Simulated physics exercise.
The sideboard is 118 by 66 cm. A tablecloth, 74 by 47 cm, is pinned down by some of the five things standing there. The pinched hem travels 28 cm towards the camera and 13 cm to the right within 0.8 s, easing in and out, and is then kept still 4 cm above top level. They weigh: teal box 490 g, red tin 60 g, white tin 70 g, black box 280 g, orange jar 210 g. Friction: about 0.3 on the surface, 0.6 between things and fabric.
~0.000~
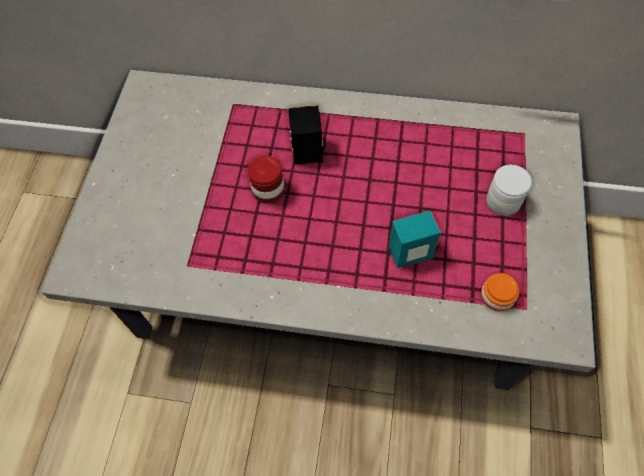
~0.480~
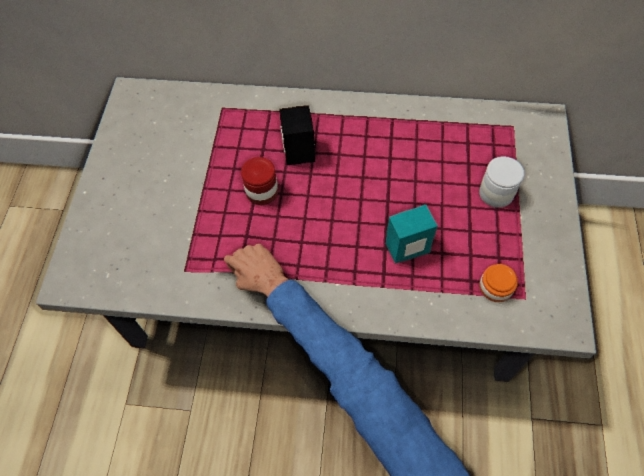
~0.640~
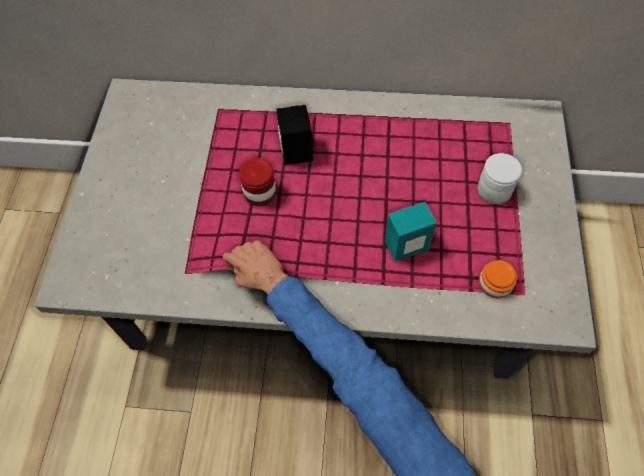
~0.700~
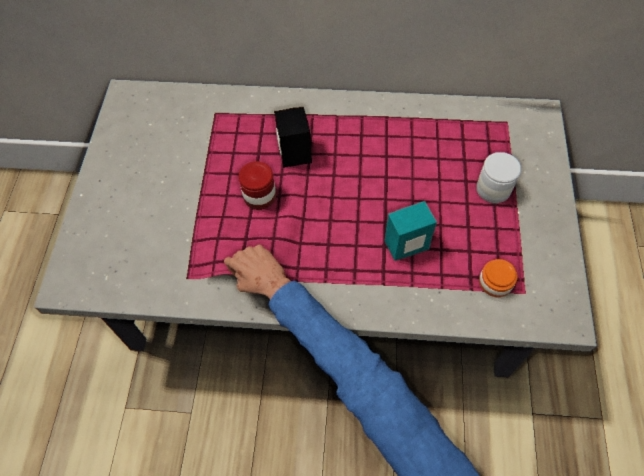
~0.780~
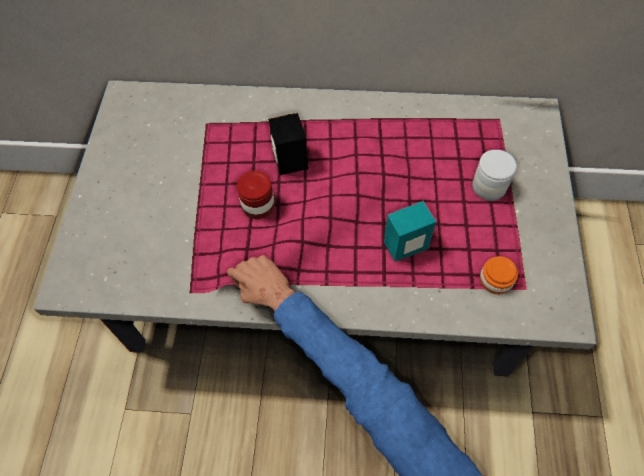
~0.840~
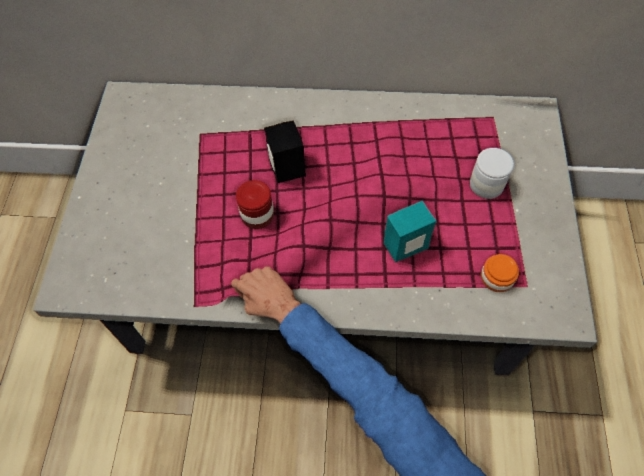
At the start, a black box, red tin, teal box, white tin and orange jar stand on a pink checked cloth on a grey table. A blue-sleeved arm reaches in, pinches the near left hem and draws it slightly towards the viewer, rumpling the cloth and shifting the red tin and black box forward.
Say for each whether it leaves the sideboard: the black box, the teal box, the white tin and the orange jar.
Result: Black box stays on, teal box stays on, white tin keeps to the top, orange jar keeps to the top.
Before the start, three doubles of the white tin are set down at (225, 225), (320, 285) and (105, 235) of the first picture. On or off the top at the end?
In turn: Drops off, drops off, stays up.
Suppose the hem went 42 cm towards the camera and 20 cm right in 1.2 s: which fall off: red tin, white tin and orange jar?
Then: Red tin falls off, white tin stays up, orange jar remains.
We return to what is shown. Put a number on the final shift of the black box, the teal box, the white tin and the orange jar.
About: Black box 35 cm, teal box 10 cm, white tin 15 cm, orange jar 2 cm.
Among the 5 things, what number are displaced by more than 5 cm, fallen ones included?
I count 4.
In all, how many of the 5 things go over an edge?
1 of them.
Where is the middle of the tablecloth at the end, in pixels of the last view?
Around (334, 252).
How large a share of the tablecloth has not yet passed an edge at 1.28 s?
Some 85 per cent of it.
At 1.0 s, 100 % of the tablecloth is still over the top; black box 12 cm off its start, white tin 3 cm off its start, teal box 1 cm off its start.
At 1.1 s, 90 % of the tablecloth is still over the top; black box 20 cm off its start, white tin 7 cm off its start, teal box 5 cm off its start.
At 1.3 s, 85 % of the tablecloth is still over the top; black box 27 cm off its start at (254, 218), white tin 13 cm off its start at (444, 165), teal box 9 cm off its start at (408, 256).
At 1.4 s, 80 % of the tablecloth is still over the top; black box 30 cm off its start, white tin 13 cm off its start, teal box 10 cm off its start.
At 3.0 s, 80 % of the tablecloth is still over the top; black box 33 cm off its start at (248, 241), white tin 14 cm off its start at (439, 165), teal box 10 cm off its start at (408, 260), orange jar 2 cm off its start at (501, 260).
